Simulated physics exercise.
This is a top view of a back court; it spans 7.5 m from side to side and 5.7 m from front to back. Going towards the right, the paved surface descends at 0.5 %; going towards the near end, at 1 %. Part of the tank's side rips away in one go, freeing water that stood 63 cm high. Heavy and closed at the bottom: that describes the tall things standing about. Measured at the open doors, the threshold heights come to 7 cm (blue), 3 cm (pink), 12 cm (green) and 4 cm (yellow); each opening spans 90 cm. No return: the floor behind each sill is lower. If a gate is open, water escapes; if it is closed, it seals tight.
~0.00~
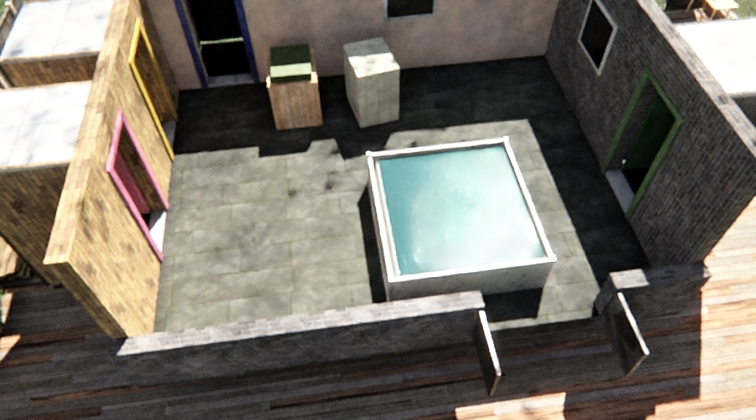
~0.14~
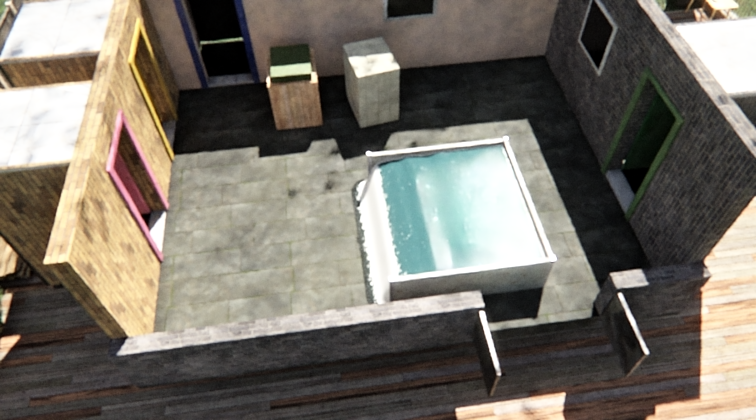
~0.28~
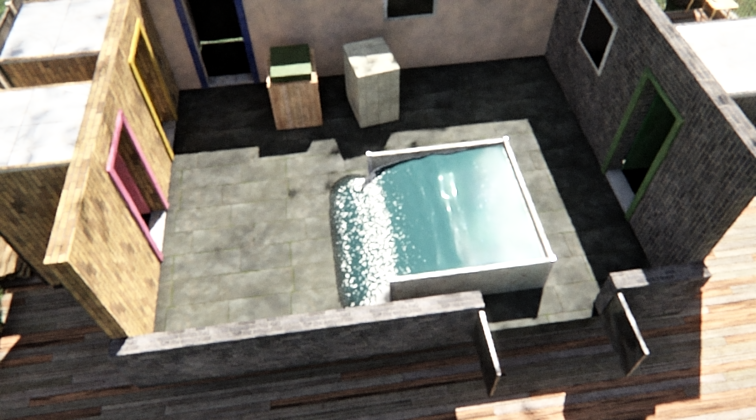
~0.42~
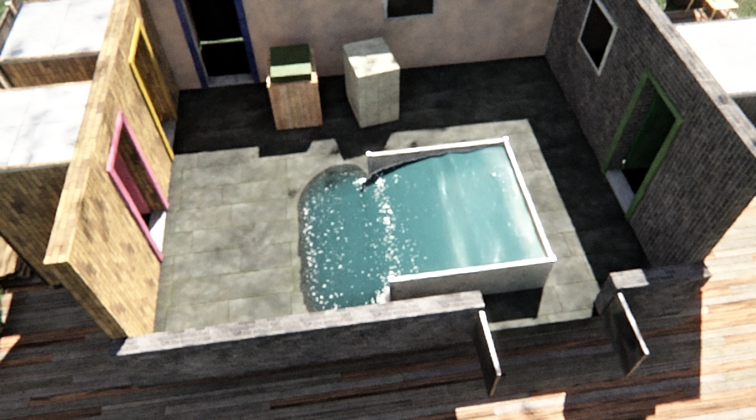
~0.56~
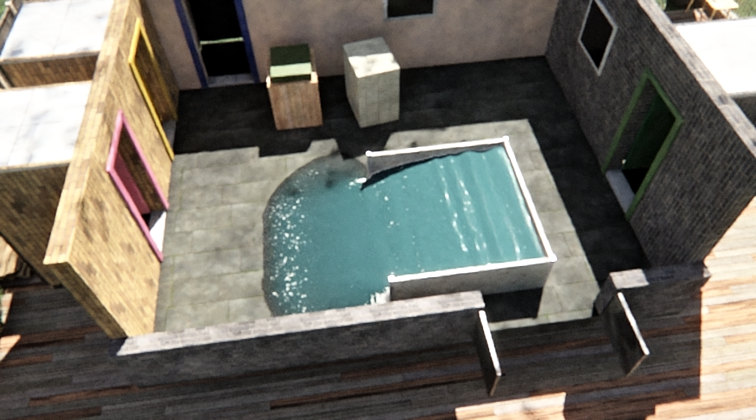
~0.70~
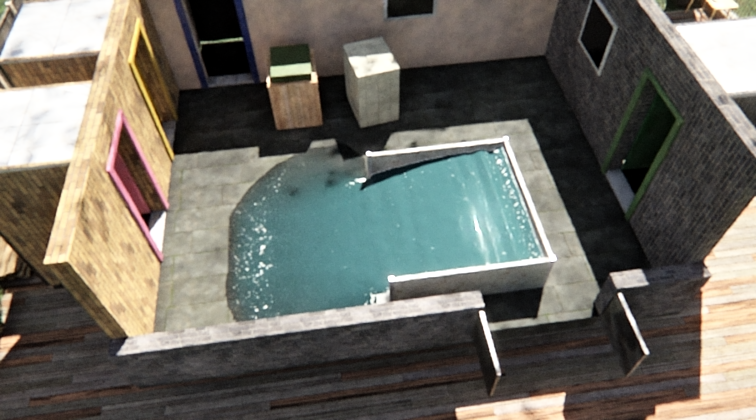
A square tank in a walled courtyard loses its left side and water spreads leftward.
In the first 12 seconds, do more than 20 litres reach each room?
At the blue door, more than that; at the pink door, more than that; at the green door, not that much; at the yellow door, more than that.
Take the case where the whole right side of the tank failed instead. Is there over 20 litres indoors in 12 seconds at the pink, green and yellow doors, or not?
Log - pink: Threshold not reached, green: Threshold topped, yellow: Threshold not reached.
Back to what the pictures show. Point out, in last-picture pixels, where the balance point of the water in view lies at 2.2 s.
Pixel position near (323, 248).
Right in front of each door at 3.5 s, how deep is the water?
Door by door, in cm: Blue reads 10, pink reads 19, green reads 0, yellow reads 11.
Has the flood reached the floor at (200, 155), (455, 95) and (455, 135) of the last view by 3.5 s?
Well, the first is drenched, the next untouched by it, the last untouched by it.
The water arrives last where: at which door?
That's the green door.
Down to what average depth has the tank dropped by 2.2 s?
About 22 cm.
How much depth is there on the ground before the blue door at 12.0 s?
Average: ~ 3.5 cm.
After 1.4 s water covers 35 % of the floor and is deepest (39 cm) near (151, 360); blue door not reached, pink door 11 cm at the sill, 26 L in, green door not reached, yellow door not reached.
After 2.2 s water covers 40 % of the floor and is deepest (48 cm) near (165, 346); blue door not reached, pink door 23 cm at the sill, 145 L in, green door not reached, yellow door 10 cm at the sill, 1 L in.
After 3.5 s water covers 45 % of the floor and is deepest (28 cm) near (151, 360); blue door 10 cm at the sill, 0 L in, pink door 19 cm at the sill, 348 L in, green door not reached, yellow door 11 cm at the sill, 32 L in.
After 7.0 s water covers 75 % of the floor and is deepest (14 cm) near (226, 87); blue door 14 cm at the sill, 149 L in, pink door 8 cm at the sill, 477 L in, green door not reached, yellow door 14 cm at the sill, 99 L in.
After 12.0 s water covers 95 % of the floor and is deepest (12 cm) near (320, 337); blue door 3 cm at the sill, 170 L in, pink door 5 cm at the sill, 526 L in, green door 5 cm at the sill, 0 L in, yellow door 4 cm at the sill, 162 L in.
